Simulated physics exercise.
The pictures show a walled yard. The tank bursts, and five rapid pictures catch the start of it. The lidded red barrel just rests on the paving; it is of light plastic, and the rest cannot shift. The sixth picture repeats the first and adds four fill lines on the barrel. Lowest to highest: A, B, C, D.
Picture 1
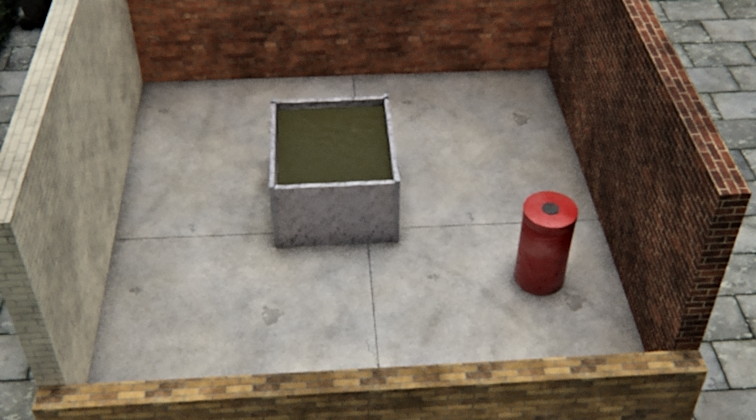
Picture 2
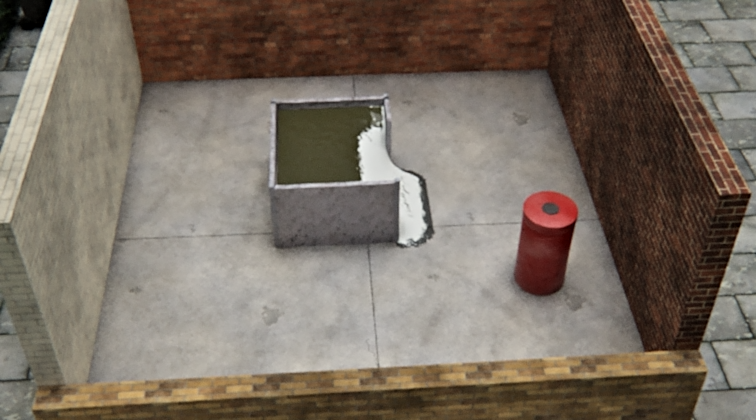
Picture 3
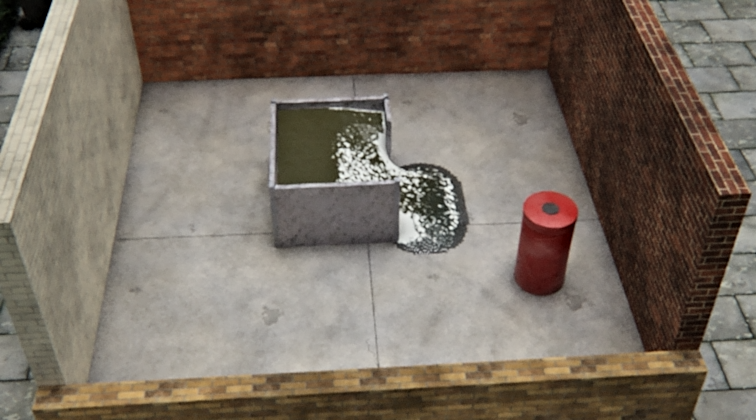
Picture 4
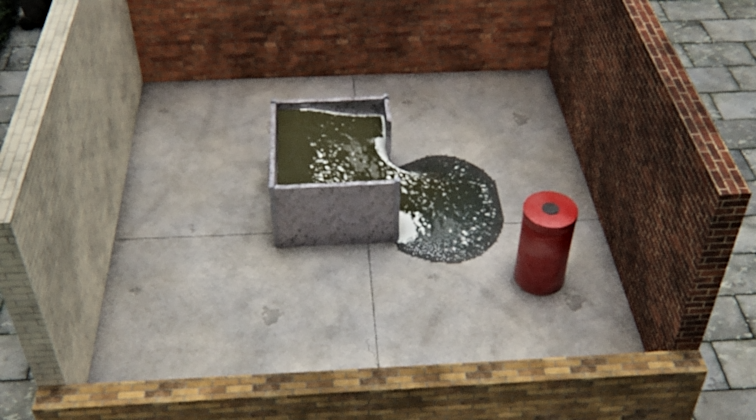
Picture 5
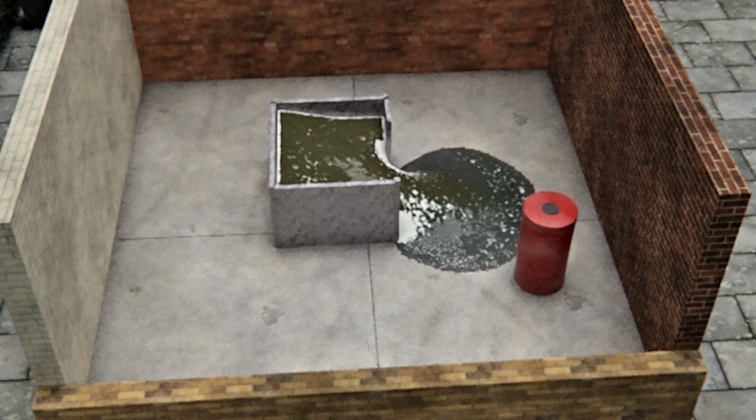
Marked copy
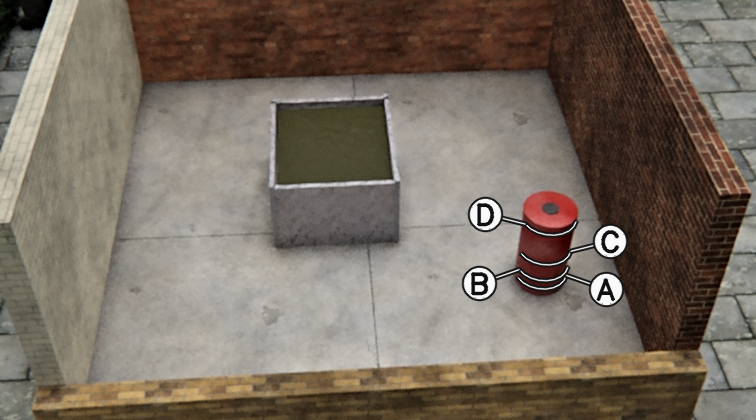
Dark greenish water fills a square grey stone tank near the middle of a walled yard, seen from above by a still camera. A red barrel stands upright to the right on the pale concrete floor, between brick walls of cream, reddish-brown and yellowish tones. Water pours in a white, foaming rush from the tank's right side, spreading into a widening dark puddle towards the unmoving barrel as the tank's level drops.
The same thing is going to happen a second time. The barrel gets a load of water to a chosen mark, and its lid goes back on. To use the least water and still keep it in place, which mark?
Use mark C.
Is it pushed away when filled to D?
No.
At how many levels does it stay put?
Two of them.
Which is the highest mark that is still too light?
B.
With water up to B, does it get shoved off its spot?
Yes.
In white, A at (545, 289); B at (546, 280); C at (549, 264); D at (554, 235); from the bottom up A, B, C, D.
If A is chosen, it is pushed about 4 times its own width away.
If B is chosen, it is pushed about its own width away.
If C is chosen, it does not move.
If D is chosen, it does not move.
